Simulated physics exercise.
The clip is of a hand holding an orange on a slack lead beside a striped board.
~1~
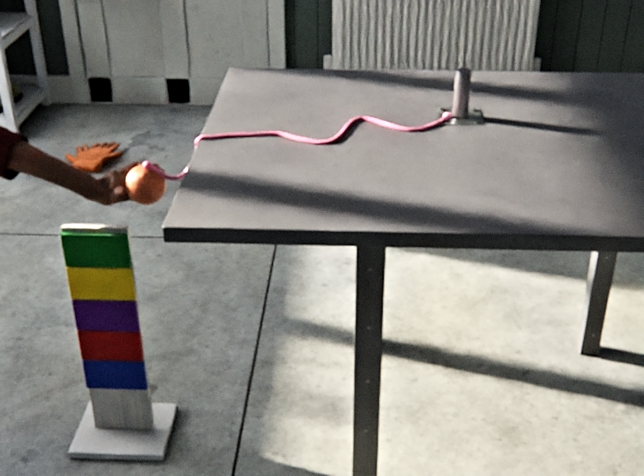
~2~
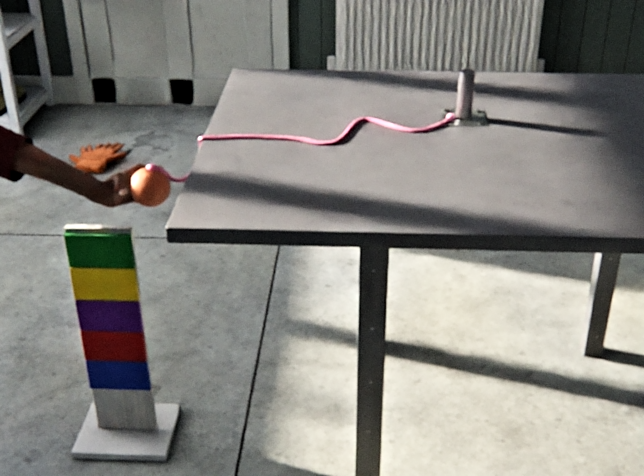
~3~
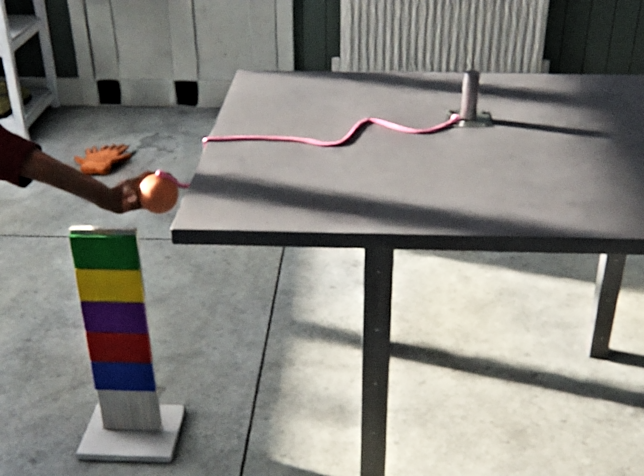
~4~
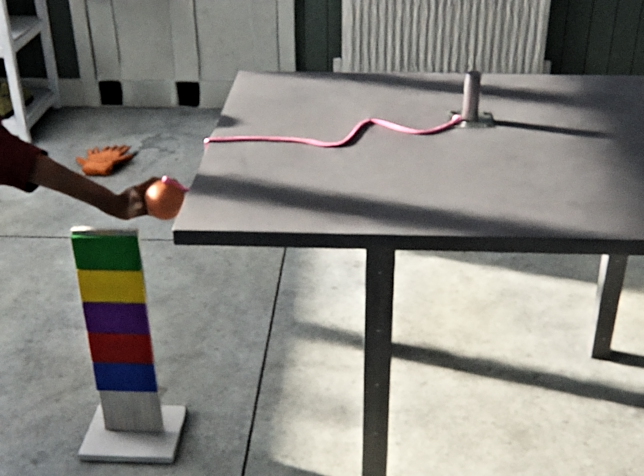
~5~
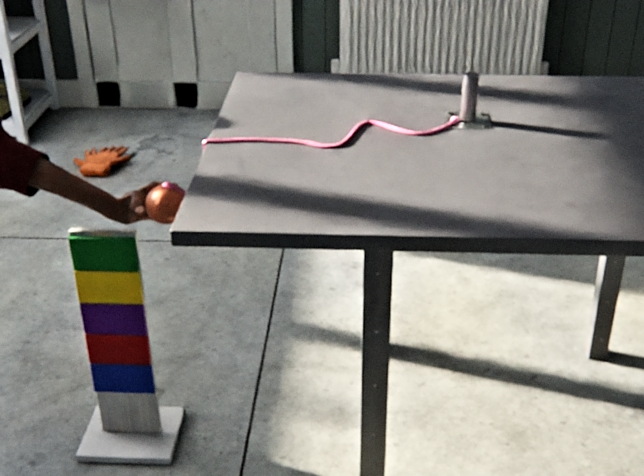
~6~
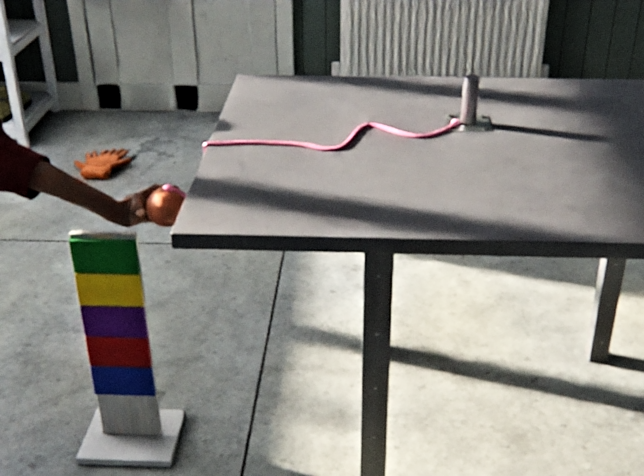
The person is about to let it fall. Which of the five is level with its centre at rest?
At yellow.
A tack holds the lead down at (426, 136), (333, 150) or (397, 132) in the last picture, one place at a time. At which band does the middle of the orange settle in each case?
Taking them in turn: Yellow; green; yellow.
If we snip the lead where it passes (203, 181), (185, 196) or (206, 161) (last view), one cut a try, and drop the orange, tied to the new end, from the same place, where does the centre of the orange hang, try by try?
Near (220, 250), (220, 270) and (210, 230).
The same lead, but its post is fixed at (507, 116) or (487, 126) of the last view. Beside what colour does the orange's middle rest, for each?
Try by try: Green; yellow.
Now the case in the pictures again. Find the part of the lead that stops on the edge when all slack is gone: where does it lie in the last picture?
It lies at about (265, 143).
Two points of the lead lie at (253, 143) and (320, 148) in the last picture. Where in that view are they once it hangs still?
Near (209, 162) and (260, 139).
Soon after, orange near (185, 289); level with yellow.
After that, orange near (247, 285); level with yellow.
And then, orange near (210, 292); level with yellow.
In the end, orange near (215, 291); level with yellow. Its centre hangs level with the yellow band.
